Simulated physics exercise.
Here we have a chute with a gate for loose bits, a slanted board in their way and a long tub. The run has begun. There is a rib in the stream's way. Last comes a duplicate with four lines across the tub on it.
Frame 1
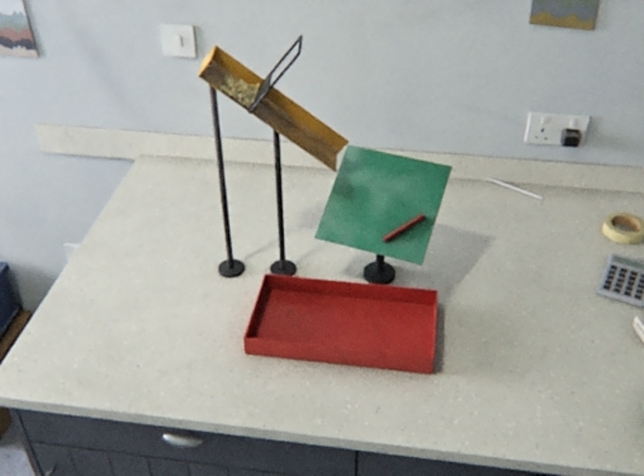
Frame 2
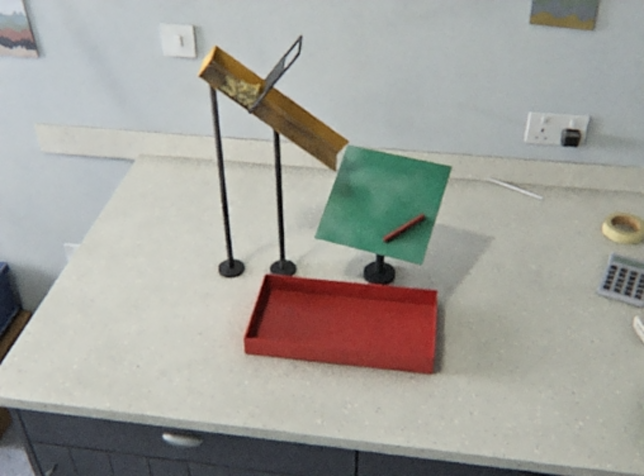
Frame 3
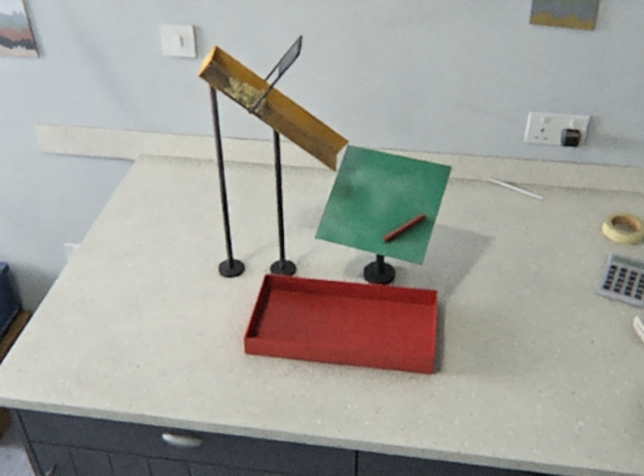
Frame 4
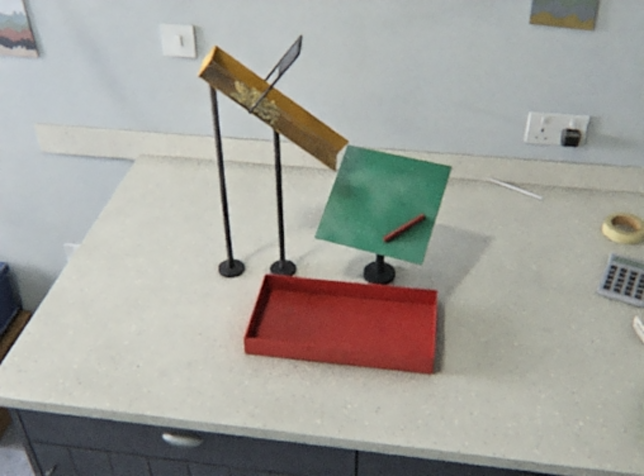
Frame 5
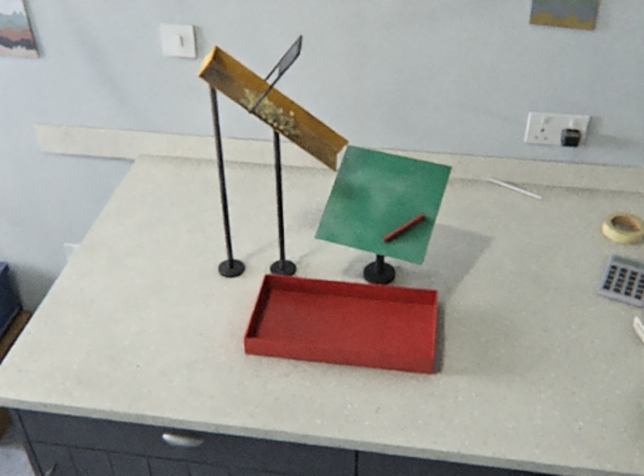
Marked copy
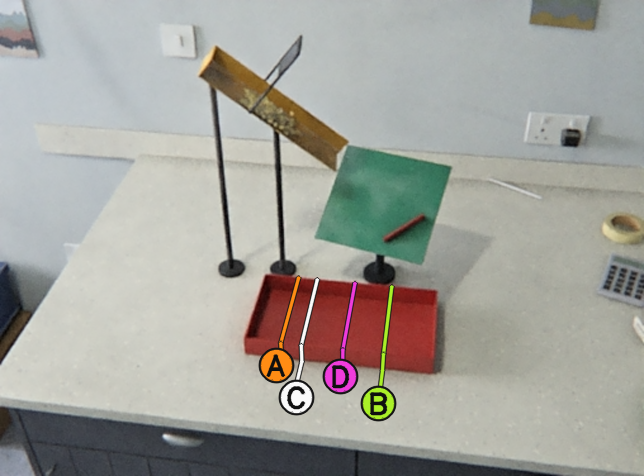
A wooden chute stood on thin black legs above a green board and a red tray, and a small clump of pale bits slid a short way down it, passing under the raised gate.
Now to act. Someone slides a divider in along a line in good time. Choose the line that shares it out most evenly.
Use line D.
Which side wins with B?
The left side.
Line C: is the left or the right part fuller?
Right.
On the marked copy, line A crosses the front rim at (280, 342); line B crosses the front rim at (383, 353); line C crosses the front rim at (301, 344); line D crosses the front rim at (343, 349).
If A is chosen, of what is caught, only a few on the left of the divider, all but a few on the right.
If B is chosen, of what is caught, all but a few on the left of the divider, a small share on the right.
If C is chosen, of what is caught, a small share on the left of the divider, all but a few on the right.
If D is chosen, of what is caught, close to half on the left of the divider, close to half on the right.
